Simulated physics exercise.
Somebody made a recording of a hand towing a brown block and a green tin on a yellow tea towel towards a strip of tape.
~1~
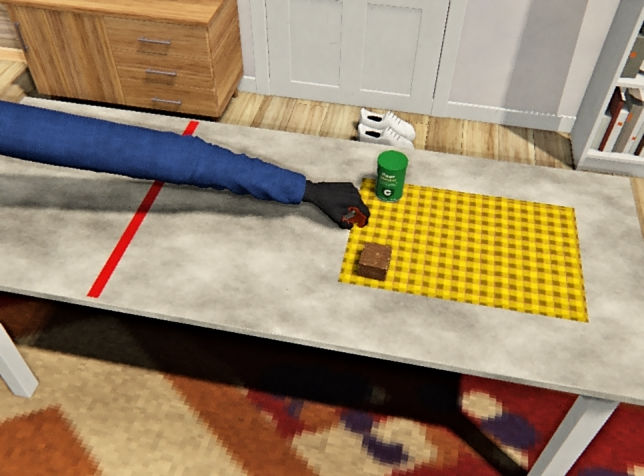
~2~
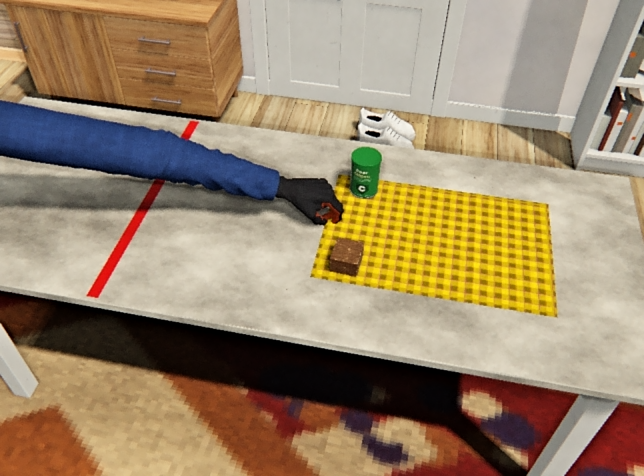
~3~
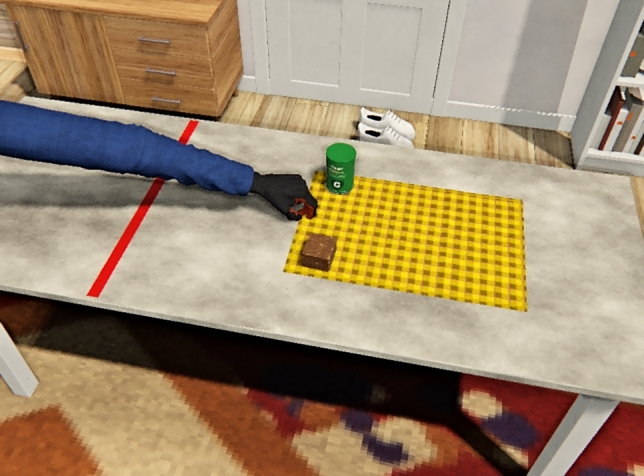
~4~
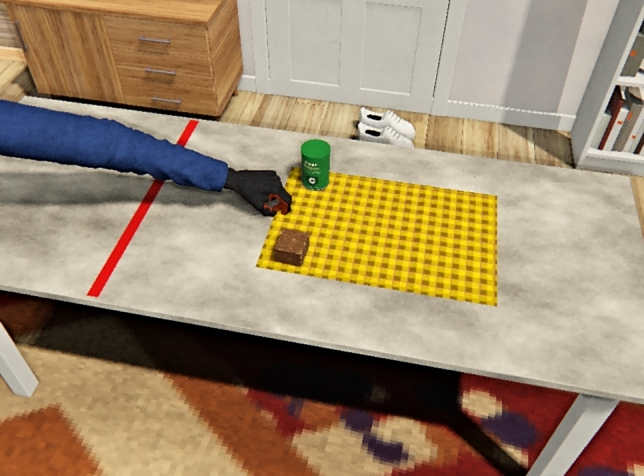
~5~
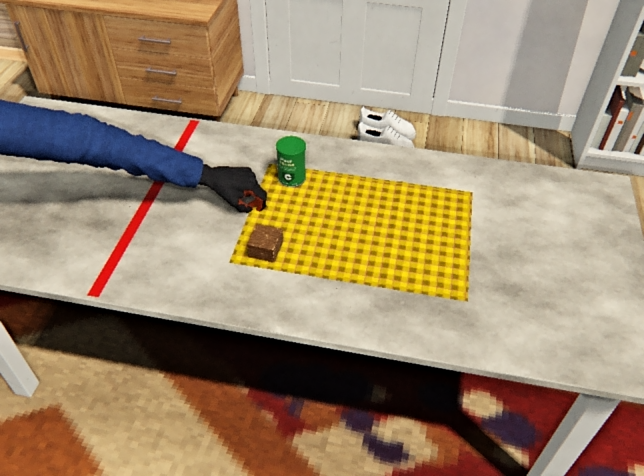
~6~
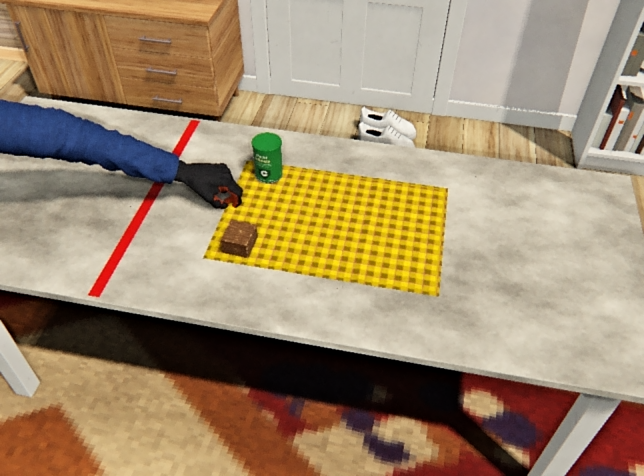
A gloved hand pulls a yellow checked cloth carrying a brown block and green tin left.
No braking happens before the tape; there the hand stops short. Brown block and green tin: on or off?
Brown block - off; green tin - off.
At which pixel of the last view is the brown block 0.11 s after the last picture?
At that time it is around pixel (182, 230).
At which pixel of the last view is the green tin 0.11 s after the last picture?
Its middle lies around (215, 151).
Then, 0.11 s after the last picture, hem short of the tape; brown block on the cloth near (182, 230); green tin on the cloth near (215, 151).
Then, 0.22 s after the last picture, hem at the tape; brown block ahead of the hem near (130, 222); green tin ahead of the hem near (167, 145).
At rest, hem at the tape; brown block ahead of the hem near (60, 211); green tin ahead of the hem near (103, 136). The brown block slides clear of the cloth and the green tin leaves the cloth.
